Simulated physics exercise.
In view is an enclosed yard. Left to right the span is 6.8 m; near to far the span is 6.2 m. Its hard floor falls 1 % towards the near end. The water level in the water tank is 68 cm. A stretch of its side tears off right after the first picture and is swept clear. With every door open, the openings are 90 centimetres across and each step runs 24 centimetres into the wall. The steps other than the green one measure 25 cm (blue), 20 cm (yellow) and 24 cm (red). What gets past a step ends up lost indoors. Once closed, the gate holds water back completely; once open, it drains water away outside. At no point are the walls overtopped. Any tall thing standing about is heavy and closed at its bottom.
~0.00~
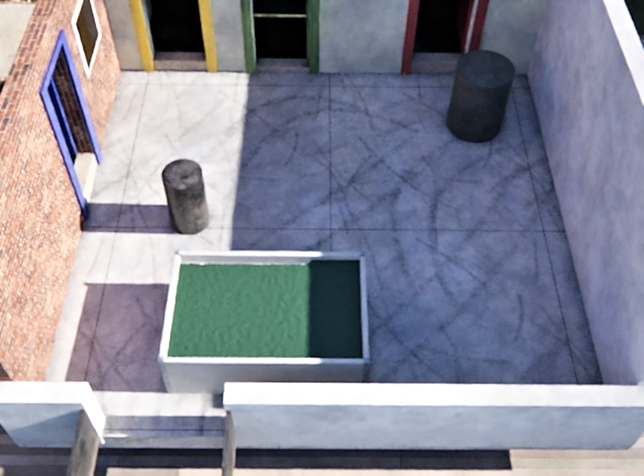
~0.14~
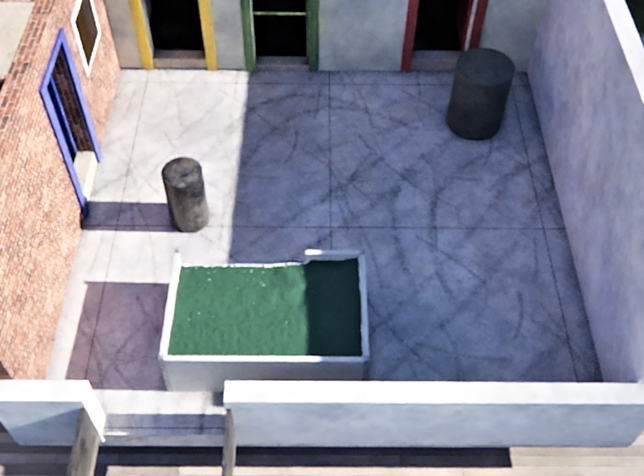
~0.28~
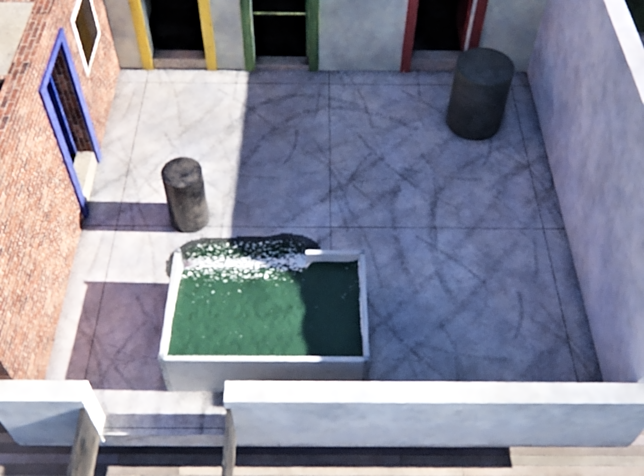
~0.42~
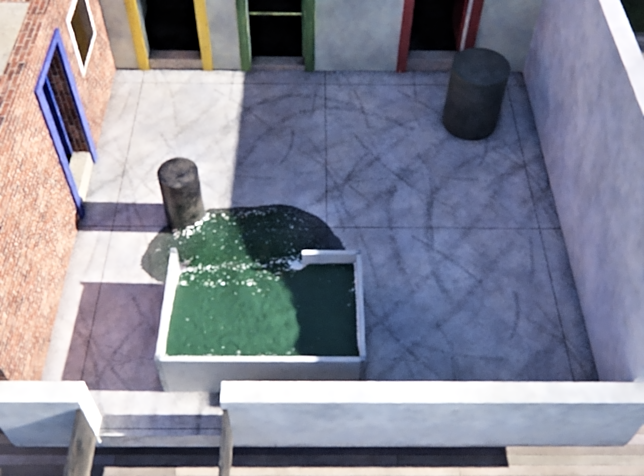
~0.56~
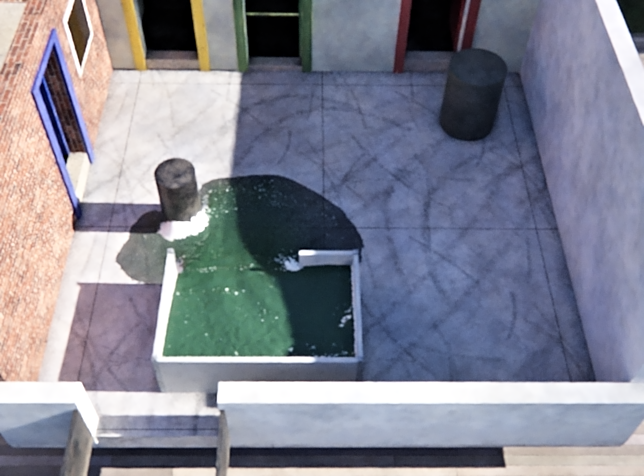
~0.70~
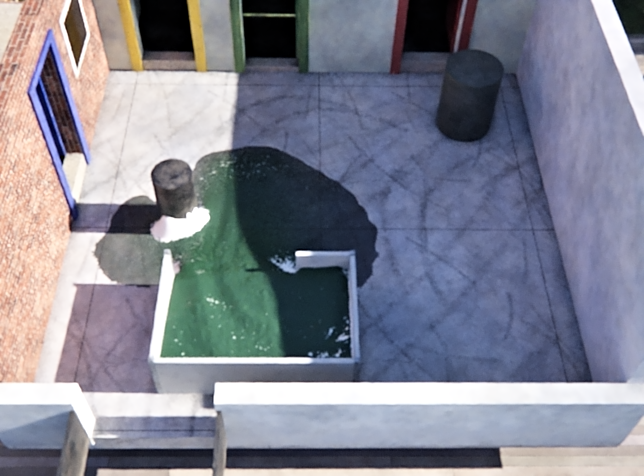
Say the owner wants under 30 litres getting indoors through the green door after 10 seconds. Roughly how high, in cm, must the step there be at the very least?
At the very least some 19 cm.
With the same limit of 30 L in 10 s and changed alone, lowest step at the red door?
For red, a step near 6.0 cm.
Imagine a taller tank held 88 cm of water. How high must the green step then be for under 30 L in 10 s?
About 28 centimetres.
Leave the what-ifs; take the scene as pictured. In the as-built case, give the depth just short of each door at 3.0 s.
Lab note, cm: Blue 10; yellow 12; green 19; red 11.
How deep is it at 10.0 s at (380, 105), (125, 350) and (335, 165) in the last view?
Roughly 5, 6 and 5 cm, in turn.
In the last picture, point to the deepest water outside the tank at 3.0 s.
Near pixel (132, 72).
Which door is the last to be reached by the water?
The answer is the red door.
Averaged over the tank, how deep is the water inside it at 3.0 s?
Near 19 cm, averaged.
After 1.4 s water covers 35 % of the floor, deepest (41 cm) near (188, 236); 3 cm at the green door, 2 litres in over its 9 cm step.
After 3.0 s water covers 55 % of the floor, deepest (26 cm) near (132, 72); 19 cm at the green door, 138 litres in over its 9 cm step.
After 10.0 s water covers 95 % of the floor, deepest (16 cm) near (591, 417); 3 cm at the green door, 176 litres in over its 9 cm step.
At the green door as built, the water arrived by 1.2 s and peaked near 22 cm at 2.6 s.
Run again over the same 10 s with other heights there, 67 litres in over 15.5 cm, 20 litres over 21 cm. The limit of 30 litres is kept from about 19 cm up.
